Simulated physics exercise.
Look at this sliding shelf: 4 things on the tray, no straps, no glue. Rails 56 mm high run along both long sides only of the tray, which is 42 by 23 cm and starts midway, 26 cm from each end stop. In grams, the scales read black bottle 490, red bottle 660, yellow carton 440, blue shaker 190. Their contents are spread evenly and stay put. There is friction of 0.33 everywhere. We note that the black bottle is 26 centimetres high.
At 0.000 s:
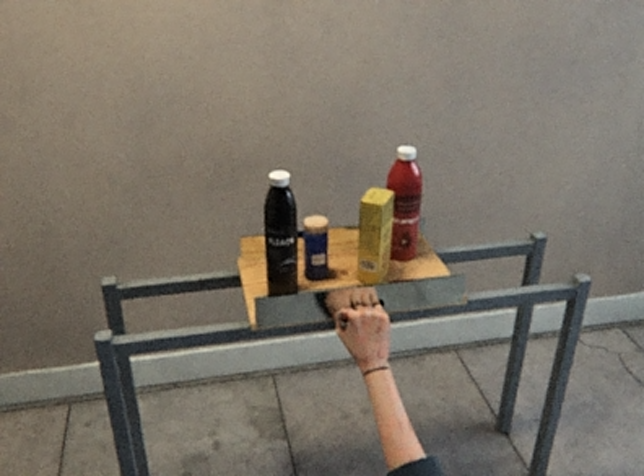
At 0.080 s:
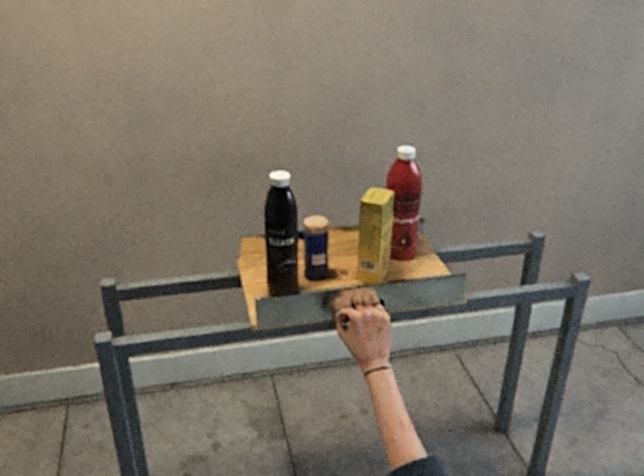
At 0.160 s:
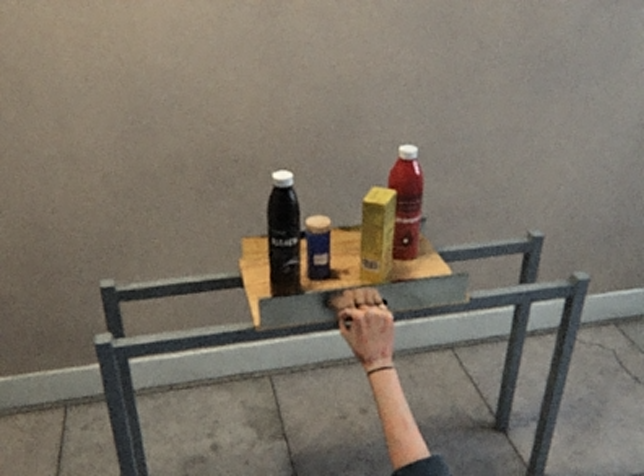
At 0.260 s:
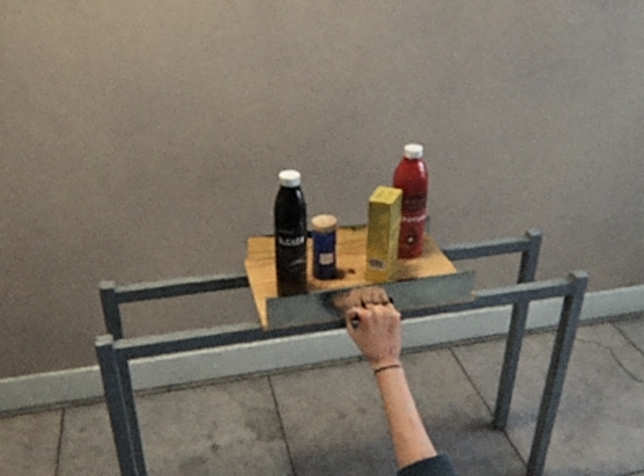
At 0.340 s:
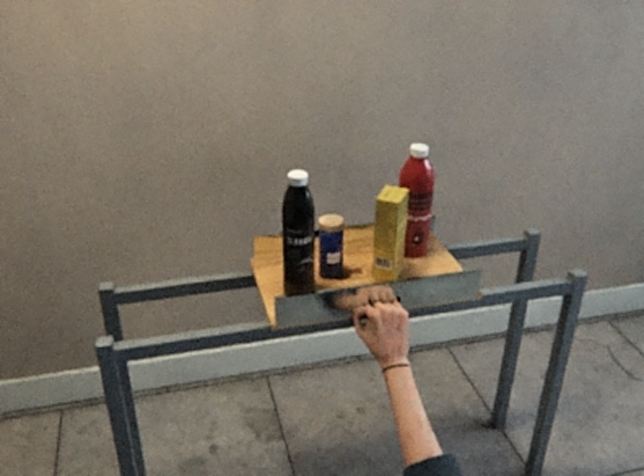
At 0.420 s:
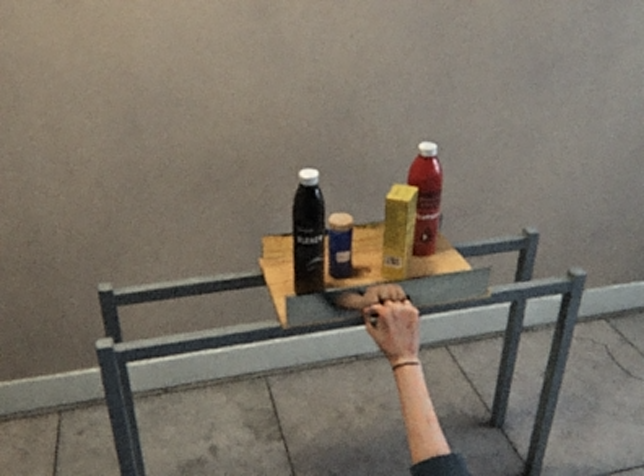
At the start, a hand grips the front edge of a wooden tray on metal rails, holding a black bottle, blue shaker, yellow carton and red bottle. The tray barely moves at first, then the hand slides it a short way right, with all four items staying upright.
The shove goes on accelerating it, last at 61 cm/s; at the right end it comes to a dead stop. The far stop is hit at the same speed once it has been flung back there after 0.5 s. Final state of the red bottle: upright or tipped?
Upright.
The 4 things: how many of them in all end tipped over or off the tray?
That makes 3.
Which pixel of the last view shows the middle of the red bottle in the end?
Around pixel (281, 216).
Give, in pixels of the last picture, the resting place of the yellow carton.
Roughly at (202, 268) in the last picture.
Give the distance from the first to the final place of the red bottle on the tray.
Around 0 centimetres.
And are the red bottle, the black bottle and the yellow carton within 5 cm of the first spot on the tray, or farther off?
Red bottle: Remains in place; black bottle: Is displaced; yellow carton: Is displaced.
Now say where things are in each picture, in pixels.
Tray midway; red bottle (403, 203); black bottle (281, 236), in the first picture.
Tray midway; blue shaker (316, 249); black bottle (282, 236), in the second picture.
Tray moved 1 cm right; yellow carton (377, 236); blue shaker (318, 249), in the third picture.
Tray moved 2 cm right; black bottle (291, 236); yellow carton (383, 235), in the fourth picture.
Tray moved 3 cm right; blue shaker (331, 247); black bottle (299, 235), in the fifth picture.
Tray moved 5 cm right; red bottle (423, 199); yellow carton (399, 233), in the sixth picture.
By 1.32 s, tray moved 26 cm right; red bottle 5 cm from its spot near (529, 187); black bottle tilted 44°; blue shaker tilted 3°.
By 3.12 s, tray moved 26 cm left; red bottle 3 cm from its spot near (296, 214); black bottle on its side; yellow carton 3 cm from its spot.
When it is over (4.2 s), lying over on the tray, black bottle, yellow carton and blue shaker; the last one within 5 cm of the start. In the last view, red bottle near (281, 216).
